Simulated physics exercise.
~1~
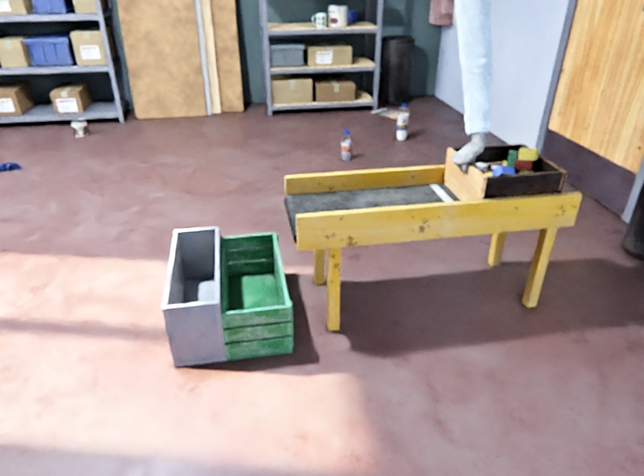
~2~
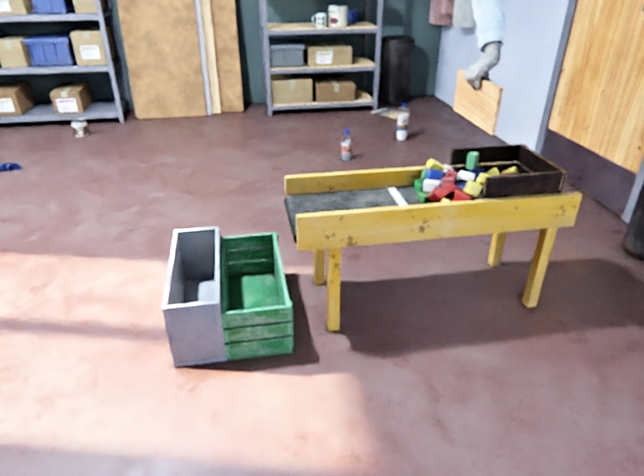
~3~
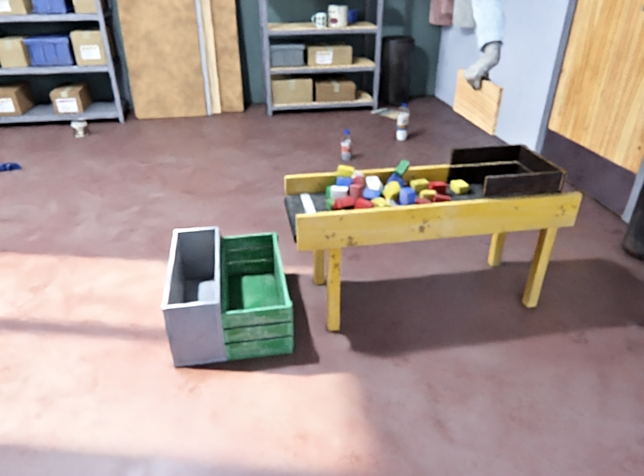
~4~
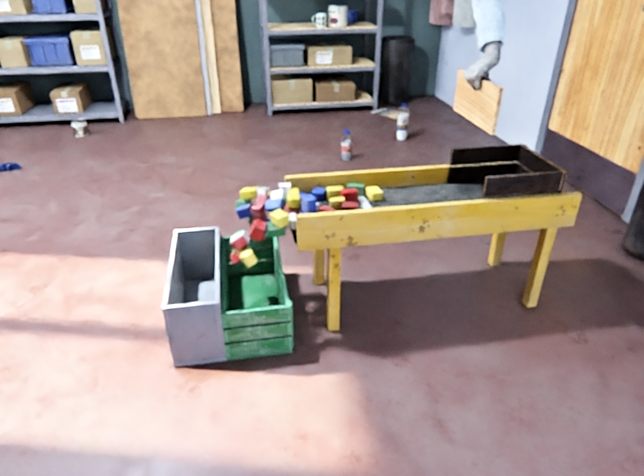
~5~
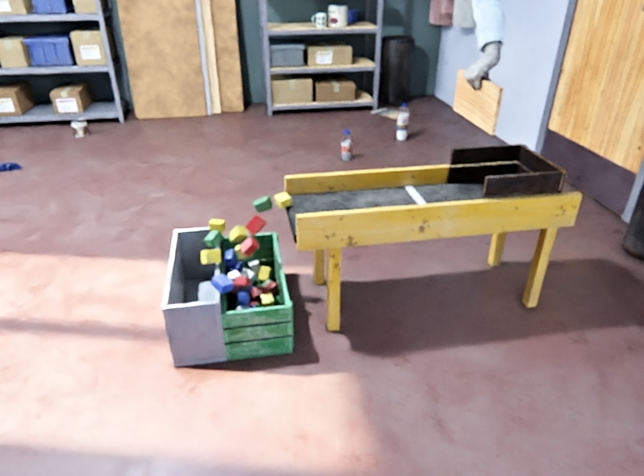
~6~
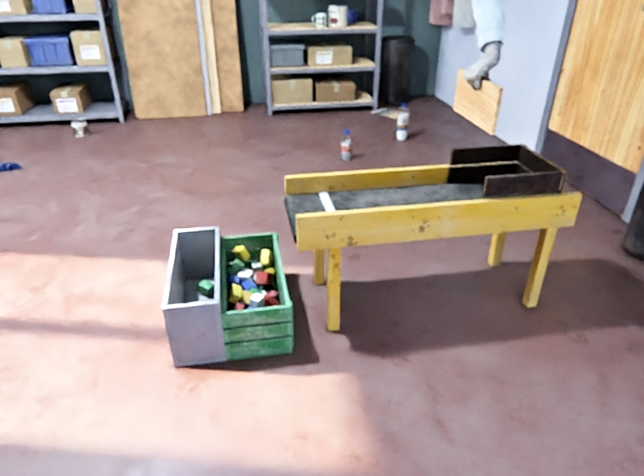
The footage shows a gloved hand lifting a gate from a wooden pen, after which colourful toy bricks ride leftward along a yellow-framed belt and tumble off its end, most landing in a green box and a few reaching the adjoining grey tote, leaving the belt empty.
